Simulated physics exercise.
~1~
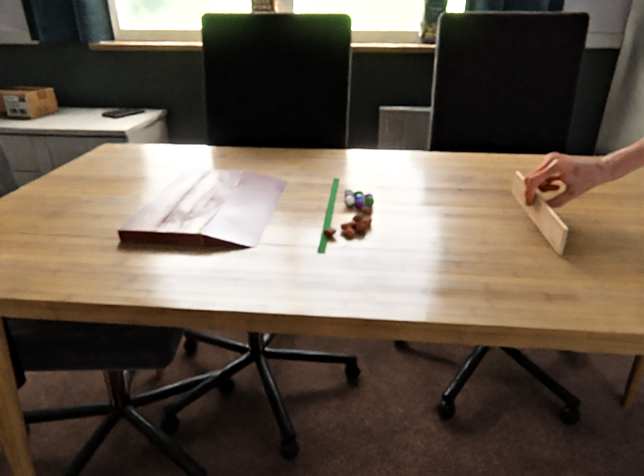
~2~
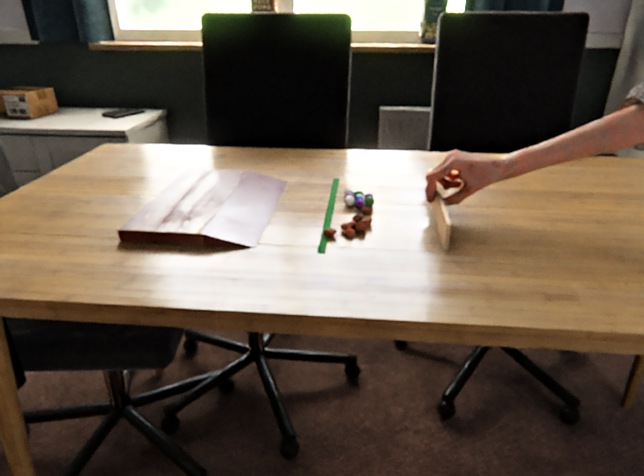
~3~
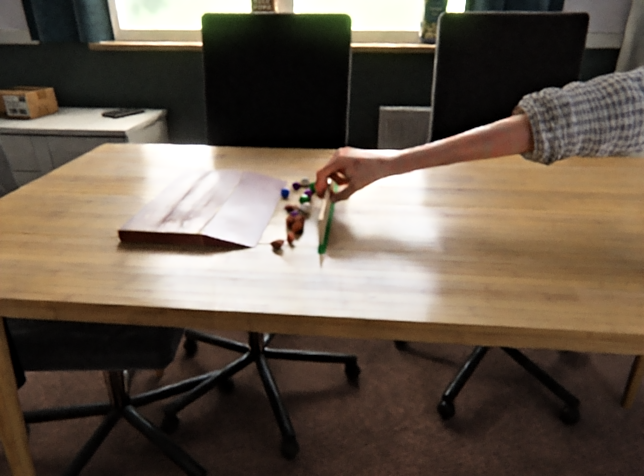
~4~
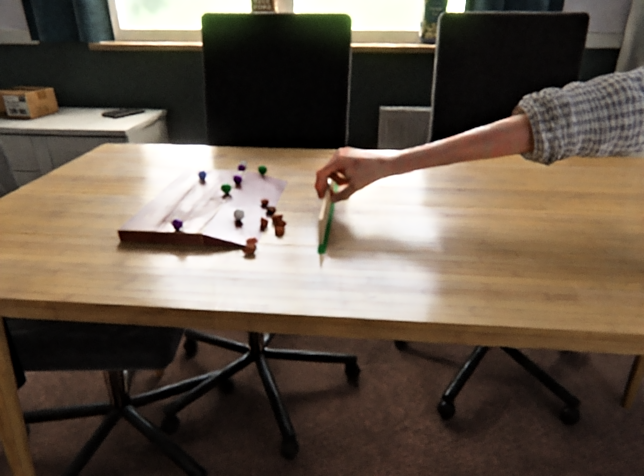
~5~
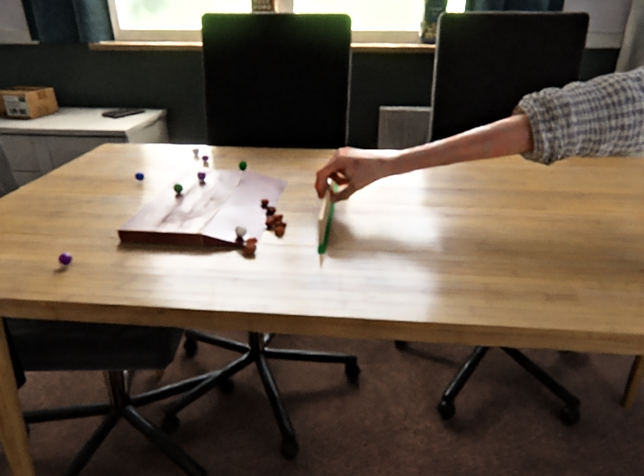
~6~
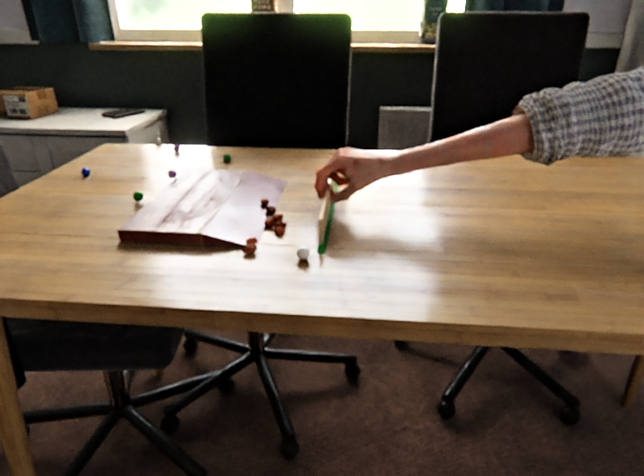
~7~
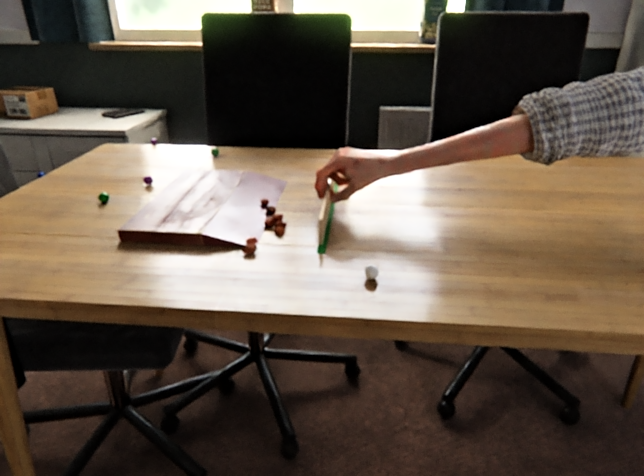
The clip shows a hand sliding an upright strip of wood left across a table to green tape, knocking small pieces toward a sloped slab. The brownish pieces stop around its lower edge, while most colourful ones roll over and beyond, and a pale one ends up near the front.
